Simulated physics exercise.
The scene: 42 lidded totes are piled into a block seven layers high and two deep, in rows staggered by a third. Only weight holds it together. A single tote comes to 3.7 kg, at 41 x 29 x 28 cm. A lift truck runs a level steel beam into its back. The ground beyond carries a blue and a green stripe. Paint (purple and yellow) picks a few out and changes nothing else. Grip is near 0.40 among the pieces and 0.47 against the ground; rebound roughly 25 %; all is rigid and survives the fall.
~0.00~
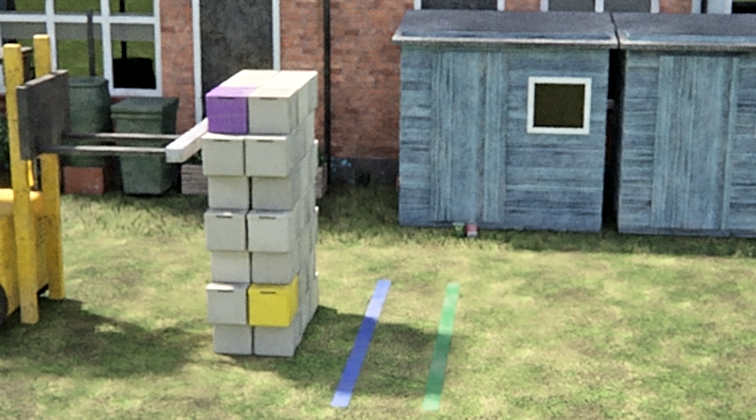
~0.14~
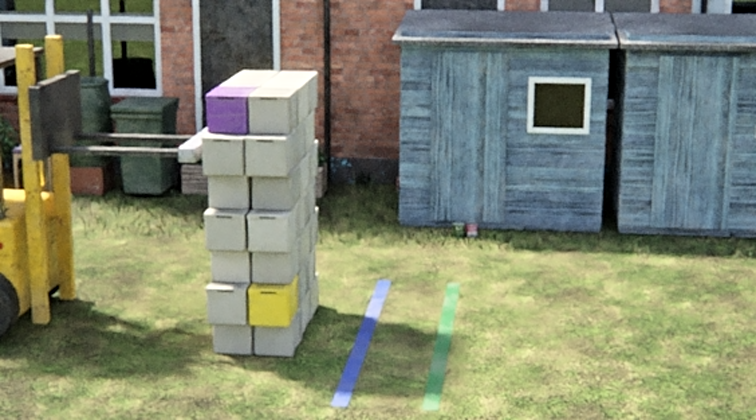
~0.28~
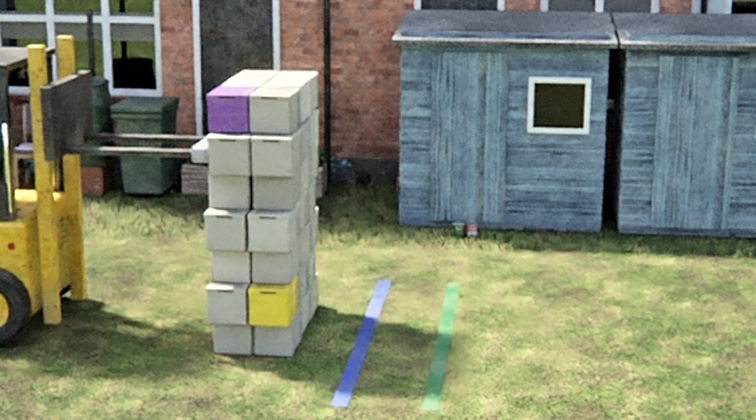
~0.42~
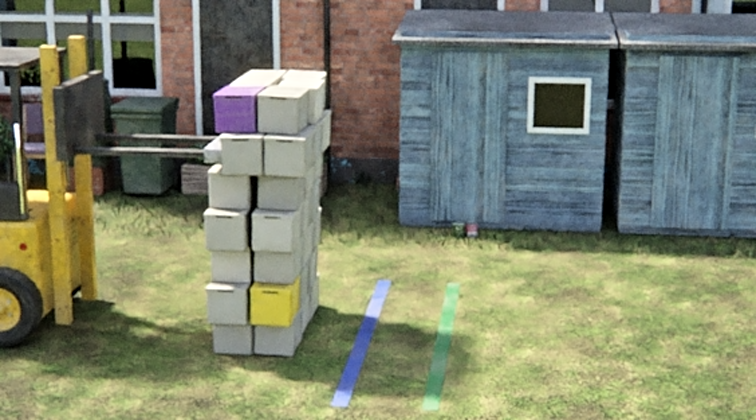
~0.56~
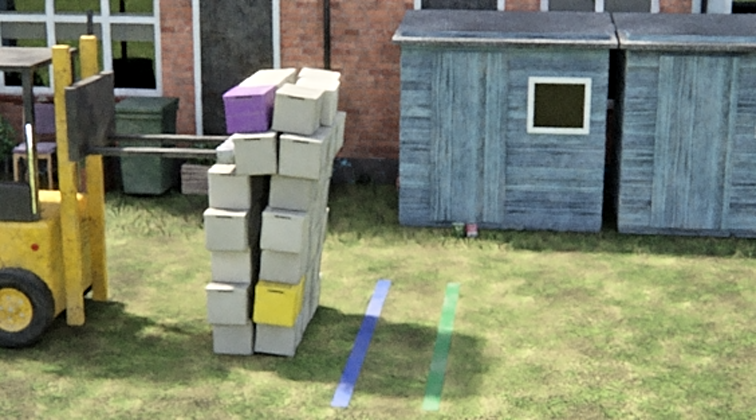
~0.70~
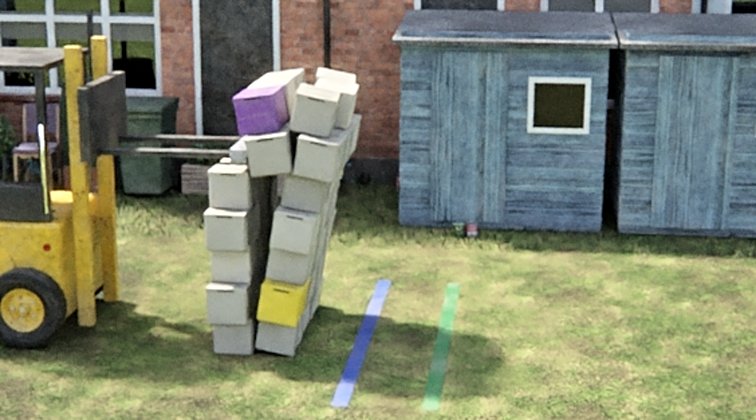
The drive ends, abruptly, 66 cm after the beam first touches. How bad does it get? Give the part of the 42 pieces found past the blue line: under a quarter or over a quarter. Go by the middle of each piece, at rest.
The part is more than a quarter.
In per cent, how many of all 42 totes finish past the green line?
Roughly 35 per cent of them.
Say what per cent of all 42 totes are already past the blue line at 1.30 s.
30 per cent by then.
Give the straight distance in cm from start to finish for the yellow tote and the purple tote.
Yellow 70, purple 280.
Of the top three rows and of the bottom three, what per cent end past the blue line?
From the top 70, from the bottom 20 per cent.
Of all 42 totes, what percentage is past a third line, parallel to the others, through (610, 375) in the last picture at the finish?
About 5 per cent.
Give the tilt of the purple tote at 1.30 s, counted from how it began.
About 80°.
Around 0.98 s, 6 of the 42 totes past the blue line; yellow tote tipped 22°; purple tote tipped 9°.
Around 1.30 s, 12 of the 42 totes past the blue line; purple tote on its side; yellow tote tipped 50°.
Around 1.84 s, 19 of the 42 totes past the blue line; yellow tote on its side; purple tote tipped 36°, 1.27 m lower.
Finally (3.4 s), 19 of the 42 totes past the blue line; yellow tote on its side; purple tote on its side. That is 45 per cent. Seen by the last camera, middles, yellow tote near (355, 338), purple tote near (573, 317).
